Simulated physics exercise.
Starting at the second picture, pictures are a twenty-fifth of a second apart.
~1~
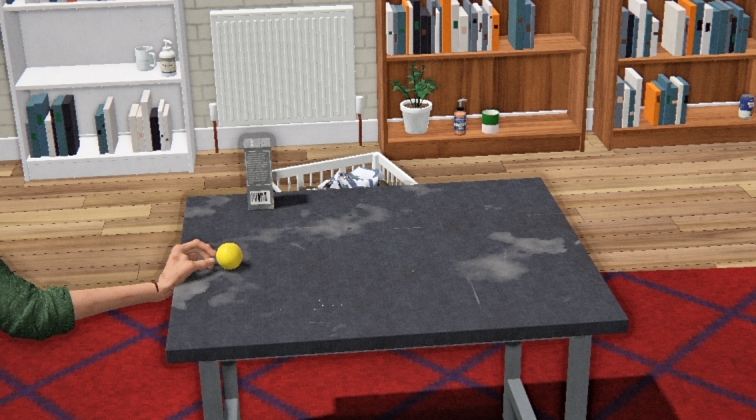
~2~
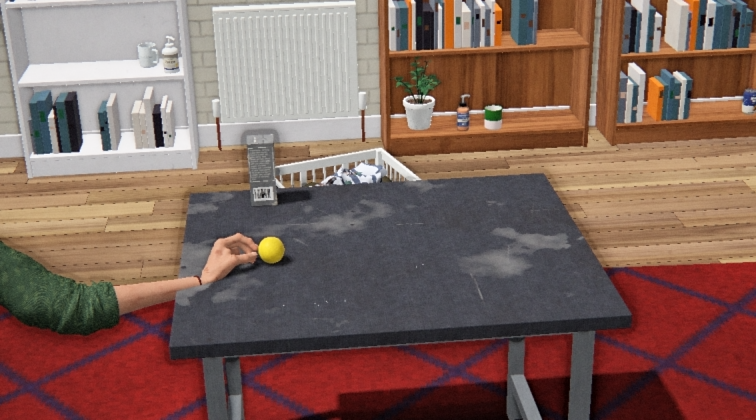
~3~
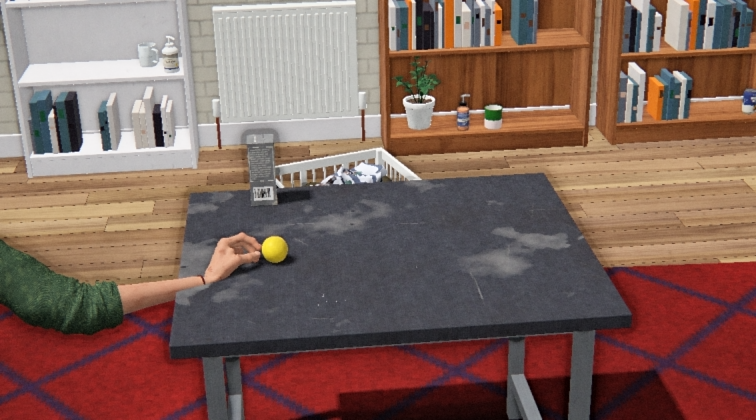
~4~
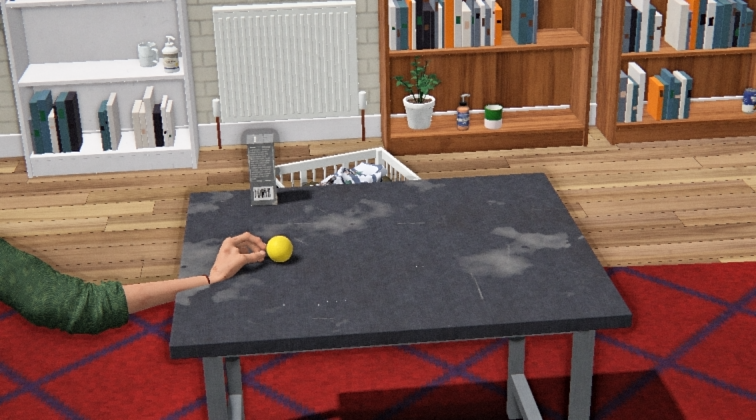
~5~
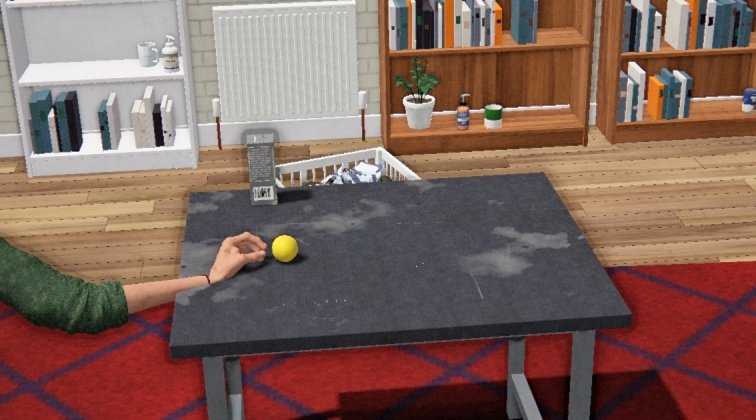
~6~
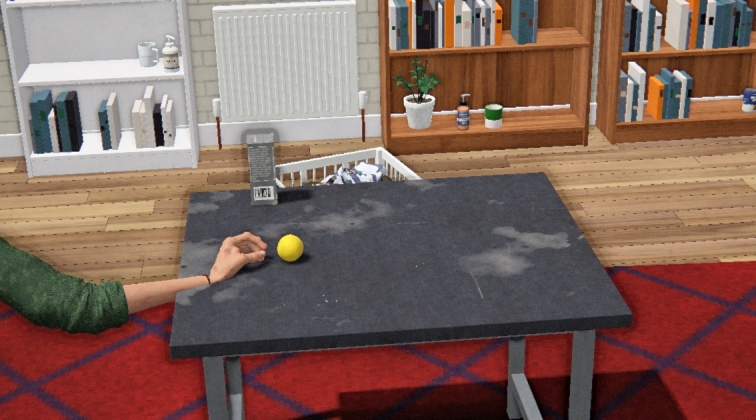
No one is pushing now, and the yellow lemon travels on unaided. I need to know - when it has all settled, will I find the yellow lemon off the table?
No - safe on the tabletop.
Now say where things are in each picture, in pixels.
In the first frame, under the hand; yellow lemon (230, 256).
In the second frame, under the hand; yellow lemon (272, 250).
In the third frame, under the hand; yellow lemon (275, 250).
In the fourth frame, yellow lemon (280, 249).
In the fifth frame, yellow lemon (285, 249).
In the sixth frame, yellow lemon (291, 248) displaced a little.
Then, 0.20 s past the last view, yellow lemon displaced about its own width near (312, 247).
Then, 0.40 s past the last view, yellow lemon displaced well along near (328, 246).
Finally, moved from the start, yellow lemon. Final places as the last picture's camera would see them, yellow lemon near (343, 245).
